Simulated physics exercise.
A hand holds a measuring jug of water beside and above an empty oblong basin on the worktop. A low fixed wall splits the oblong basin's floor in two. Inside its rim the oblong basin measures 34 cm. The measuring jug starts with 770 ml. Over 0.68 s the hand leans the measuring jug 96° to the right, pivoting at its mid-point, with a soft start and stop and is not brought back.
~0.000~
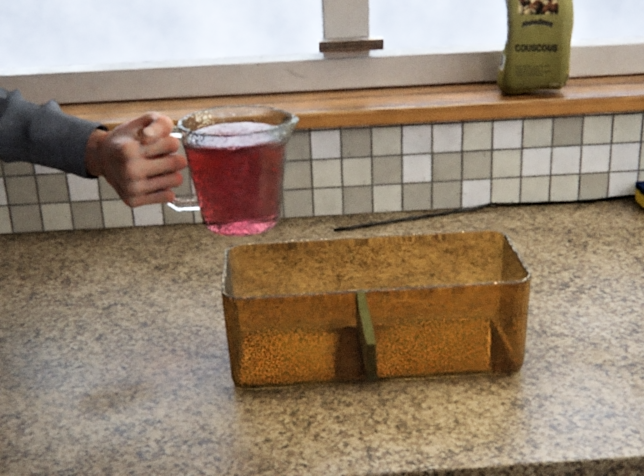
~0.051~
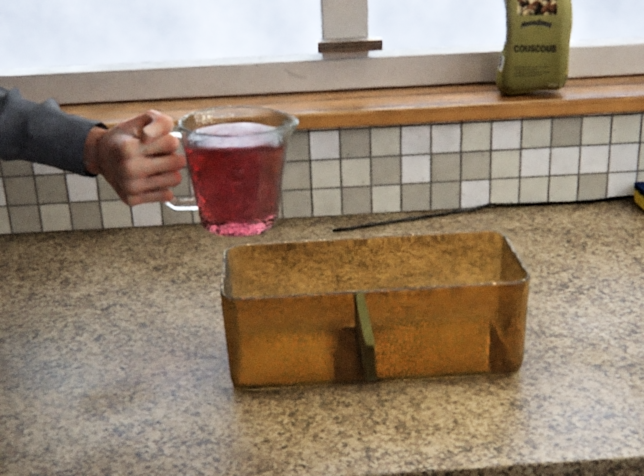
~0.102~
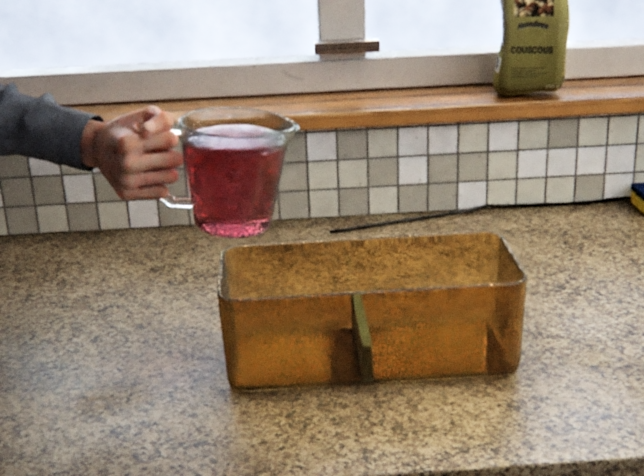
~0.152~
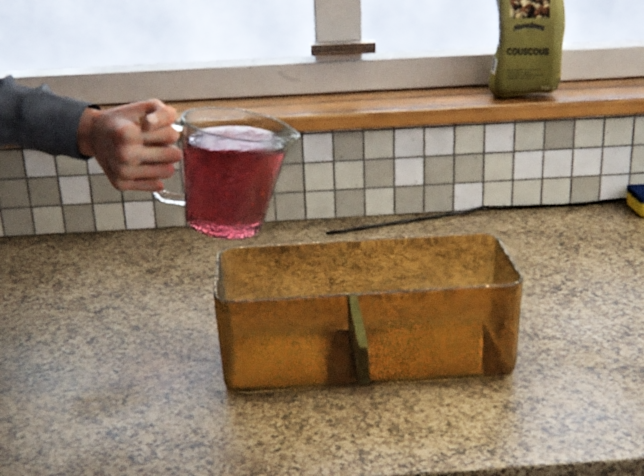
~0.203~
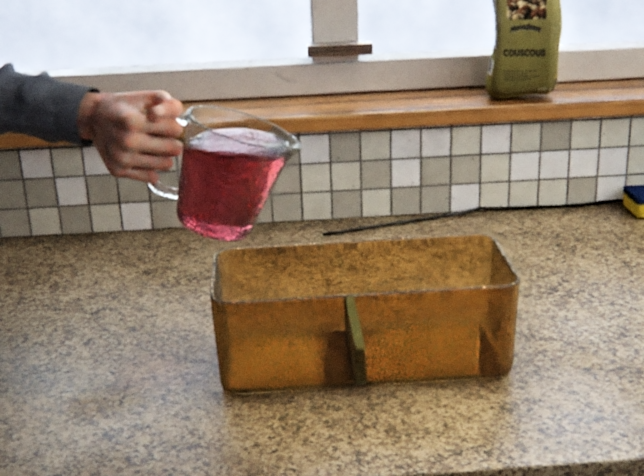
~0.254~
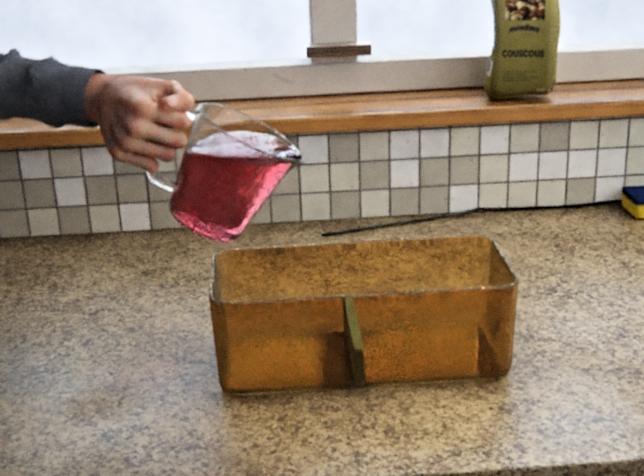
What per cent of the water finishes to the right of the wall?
About 56 per cent.
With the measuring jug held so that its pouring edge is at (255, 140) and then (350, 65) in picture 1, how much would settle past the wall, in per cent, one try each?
In turn about 5 and 95 per cent.
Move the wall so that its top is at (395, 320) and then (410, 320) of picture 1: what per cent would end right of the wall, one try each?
In turn about 10 and 10 per cent.
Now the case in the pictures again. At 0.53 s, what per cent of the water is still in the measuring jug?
Some 58 per cent.
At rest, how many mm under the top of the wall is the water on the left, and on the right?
Left about 32 mm, right about 30 mm.
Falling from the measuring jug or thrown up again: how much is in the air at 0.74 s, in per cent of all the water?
Near 12 in a hundred.
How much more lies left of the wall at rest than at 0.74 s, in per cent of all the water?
About 16 per cent.
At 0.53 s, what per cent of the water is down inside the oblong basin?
Some 20 per cent.
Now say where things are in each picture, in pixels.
In the first frame, it leans 0°; its right rim is at (298, 118); the water meets the walls at (186, 138) and (287, 132); the oblong basin's rim runs from (225, 272) to (517, 255); the wall's top is at (365, 316).
In the second frame, it leans 1°; its right rim is at (299, 120); the water meets the walls at (185, 138) and (286, 133).
In the third frame, it leans 5°; its right rim is at (299, 126); the water meets the walls at (185, 137) and (285, 136).
In the fourth frame, it leans 11°; its right rim is at (300, 134); the water meets the walls at (186, 138) and (287, 140).
In the fifth frame, it leans 20°; its right rim is at (302, 146); the water meets the walls at (187, 142) and (292, 144).
In the sixth frame, it leans 29°; its right rim is at (305, 159); the water meets the walls at (185, 156) and (302, 152); 1 per cent is over the edge.
After 0.53 s the tilt is 85° and 57 per cent is still to pour, 3 is left of the wall and 17 right of it.
After 0.74 s the tilt is 96° and 17 per cent is still to pour, 27 is left of the wall and 43 right of it.
After 0.95 s the tilt is 96° and 3 per cent is still to pour, 39 is left of the wall and 55 right of it.
After 1.18 s the tilt is 96° and 0 per cent is still to pour, 43 is left of the wall and 55 right of it.
In the end 44 per cent lies left of the wall, 56 right of it and 1 outside.
